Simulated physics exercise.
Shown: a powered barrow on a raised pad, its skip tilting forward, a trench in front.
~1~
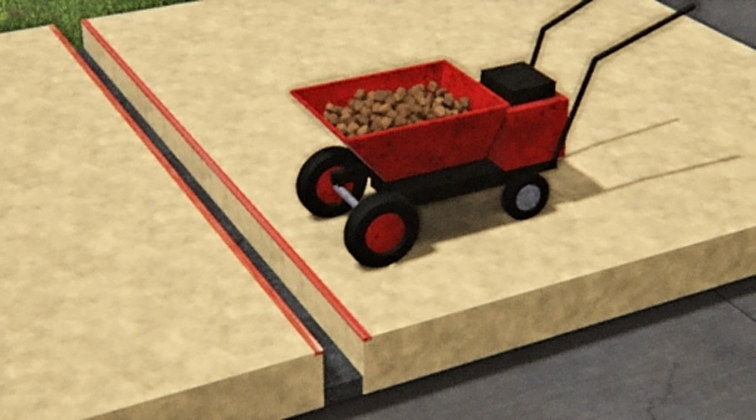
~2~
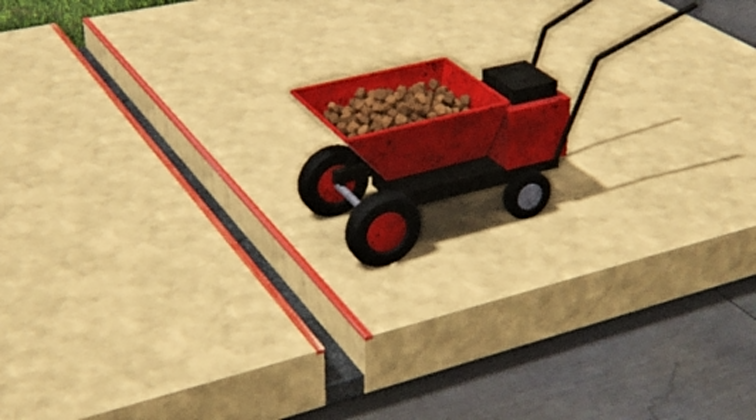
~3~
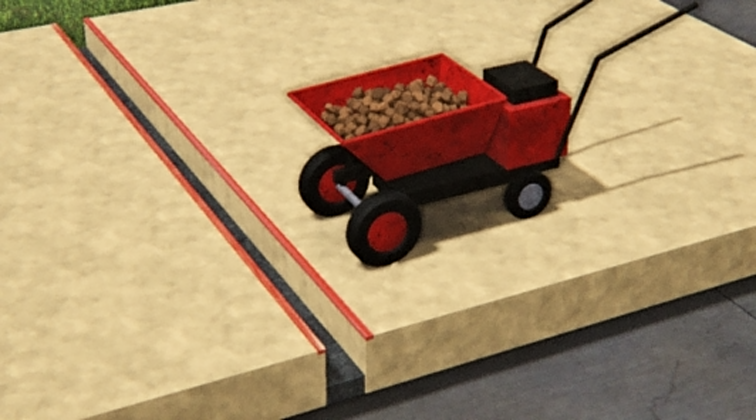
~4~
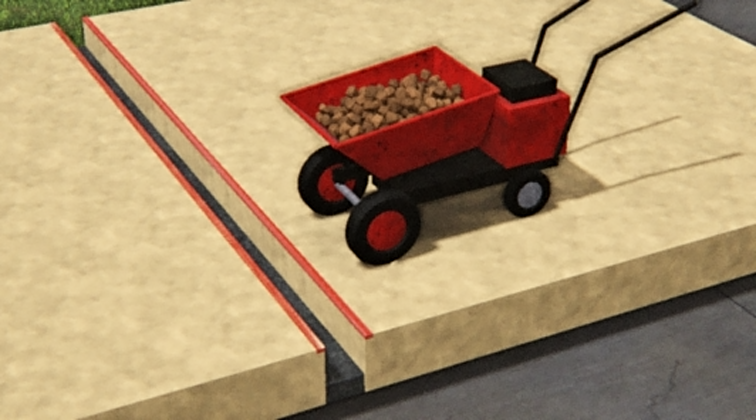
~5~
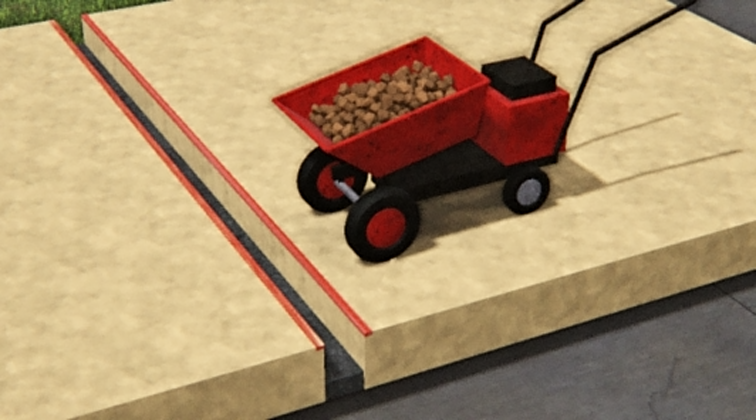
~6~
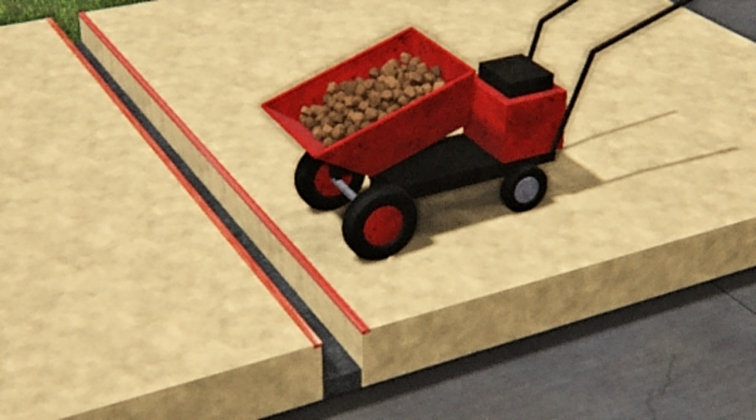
The red skip of a powered barrow, loaded with brown clods, tilts forward toward the left.
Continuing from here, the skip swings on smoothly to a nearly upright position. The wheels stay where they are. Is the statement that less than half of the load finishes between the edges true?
Most of the load will not go into the trench.
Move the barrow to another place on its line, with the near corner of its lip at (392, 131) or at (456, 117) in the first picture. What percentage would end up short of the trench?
I'd put it at around 0 percent the first time and 40 percent the second.
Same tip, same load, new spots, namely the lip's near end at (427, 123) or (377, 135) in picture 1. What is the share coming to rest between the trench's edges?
First spot: Roughly 60 percent; second spot: Roughly 60 percent.
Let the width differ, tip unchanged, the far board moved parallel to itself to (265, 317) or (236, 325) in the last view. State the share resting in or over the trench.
Lab note: Case 1 around 50 %, case 2 90 %.
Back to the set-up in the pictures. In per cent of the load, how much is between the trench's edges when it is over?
I'd put that share at some 0 per cent.
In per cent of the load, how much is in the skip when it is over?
It works out to some 20 percent.
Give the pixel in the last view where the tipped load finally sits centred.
About pixel (189, 267).
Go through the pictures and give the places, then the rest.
In the first picture, lip of the skip at (347, 141), level; top of the load at (405, 110), clay clods; first edge of the trench at (338, 304); far edge at (291, 317), the trench under half as wide as the skip, and about as deep as wide.
In the second picture, lip of the skip at (347, 141), level; top of the load at (405, 109).
In the third picture, lip of the skip at (343, 143), tipped barely; top of the load at (411, 101).
In the fourth picture, lip of the skip at (336, 147), tipped a little; top of the load at (410, 104).
In the fifth picture, lip of the skip at (327, 150), tipped a little; top of the load at (414, 95).
In the sixth picture, lip of the skip at (316, 156), tipped clearly; top of the load at (413, 90); first edge of the trench at (337, 297); far edge at (290, 310).
Soon, skip tipped steeply; all in the skip.
A while on, skip tipped right over; about two thirds in the skip; about a third beyond it; a stray few falling.
Towards the end, skip tipped right over; about a quarter in the skip; a stray few in or heaped over the trench; most beyond it.
Finally, skip tipped right over; about a quarter in the skip; a stray few in or heaped over the trench; most beyond it.
